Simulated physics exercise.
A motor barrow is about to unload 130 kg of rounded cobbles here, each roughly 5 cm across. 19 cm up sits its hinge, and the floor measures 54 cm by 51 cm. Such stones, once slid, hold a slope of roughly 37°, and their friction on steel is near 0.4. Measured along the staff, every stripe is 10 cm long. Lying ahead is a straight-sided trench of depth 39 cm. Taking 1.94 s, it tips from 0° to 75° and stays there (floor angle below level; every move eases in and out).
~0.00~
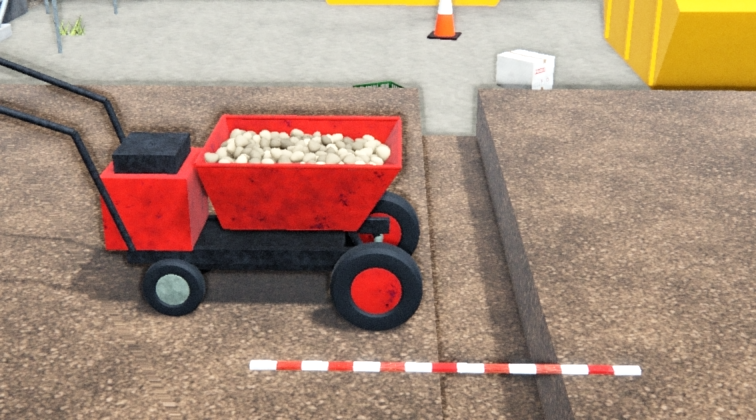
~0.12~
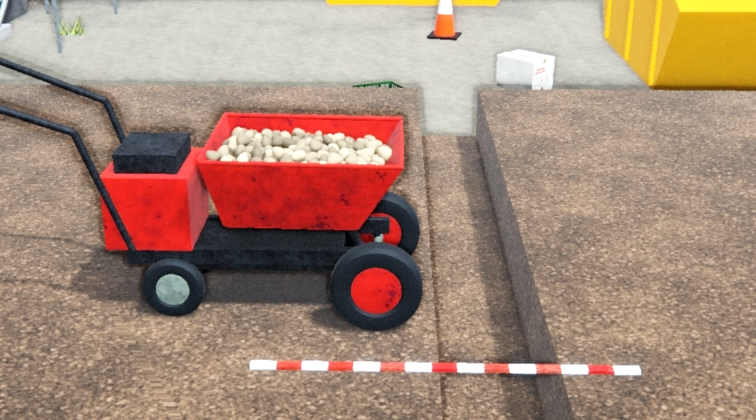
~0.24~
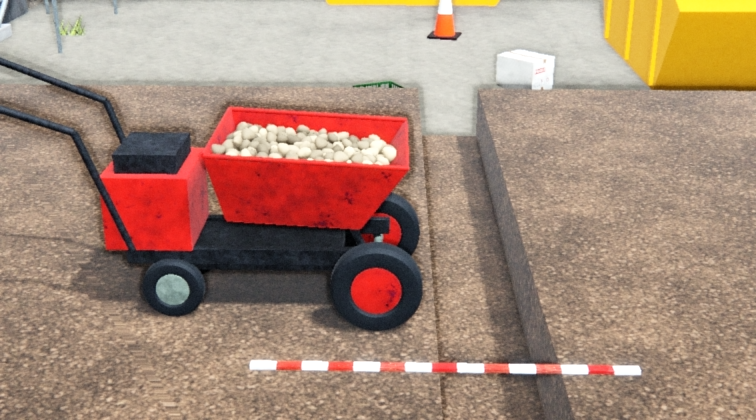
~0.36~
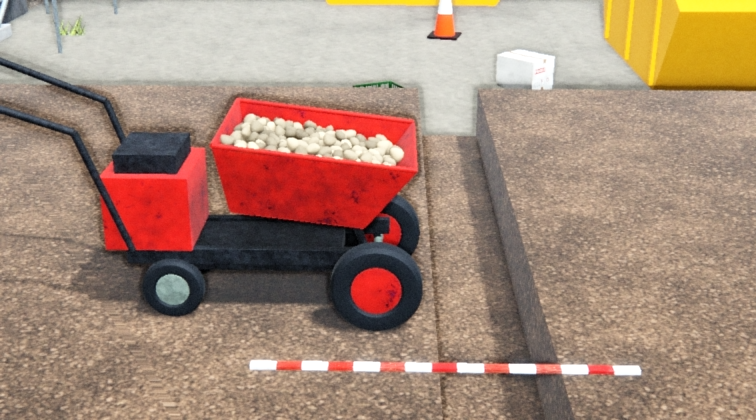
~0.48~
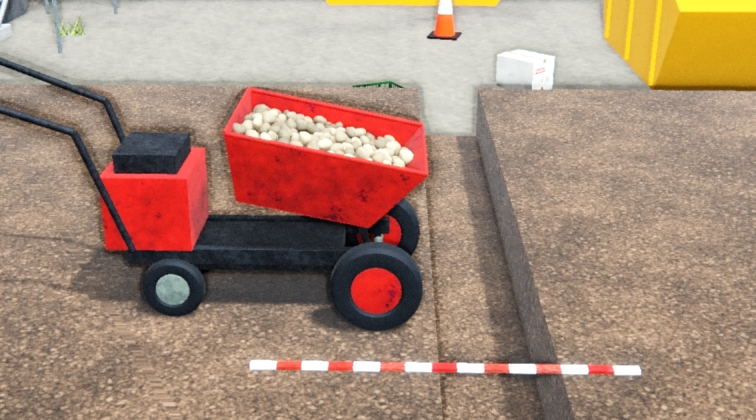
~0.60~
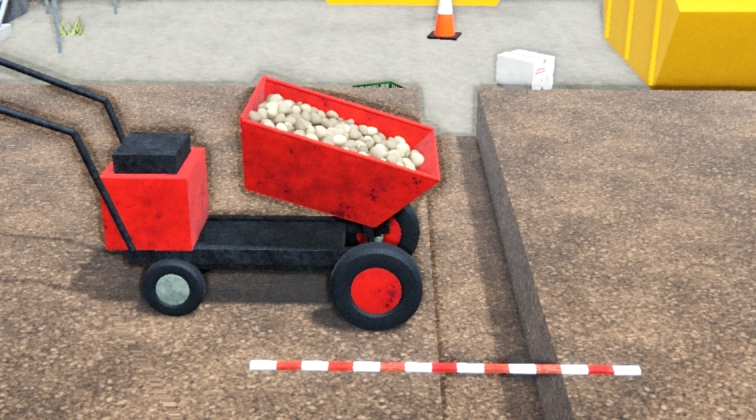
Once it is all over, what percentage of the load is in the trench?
Roughly 60 percent of the load is in the trench.
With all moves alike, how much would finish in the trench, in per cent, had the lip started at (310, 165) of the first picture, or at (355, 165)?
100 %, then 95 %.
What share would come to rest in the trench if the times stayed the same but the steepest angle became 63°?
It would be near 50 per cent.
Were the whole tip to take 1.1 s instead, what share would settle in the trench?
Roughly 50% would finish there.
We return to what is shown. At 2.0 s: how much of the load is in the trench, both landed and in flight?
Roughly 20% by that time.
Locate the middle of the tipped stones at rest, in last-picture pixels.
Middle at around (525, 353), I'd say.
After 1.5 s the floor is at 64°; 98 % in the skip, 2 % in the trench; the foremost stones are at (529, 263).
After 2.0 s the floor is at 75°; 49 % in the skip, 21 % in the trench, 30 % past the trench; the foremost stones are at (647, 297).
After 2.4 s the floor is at 75°; 25 % in the skip, 35 % in the trench, 40 % past the trench; the foremost stones are at (707, 302).
After 4.3 s the floor is at 75°; 0 % in the skip, 60 % in the trench, 40 % past the trench; the foremost stones are at (733, 305).
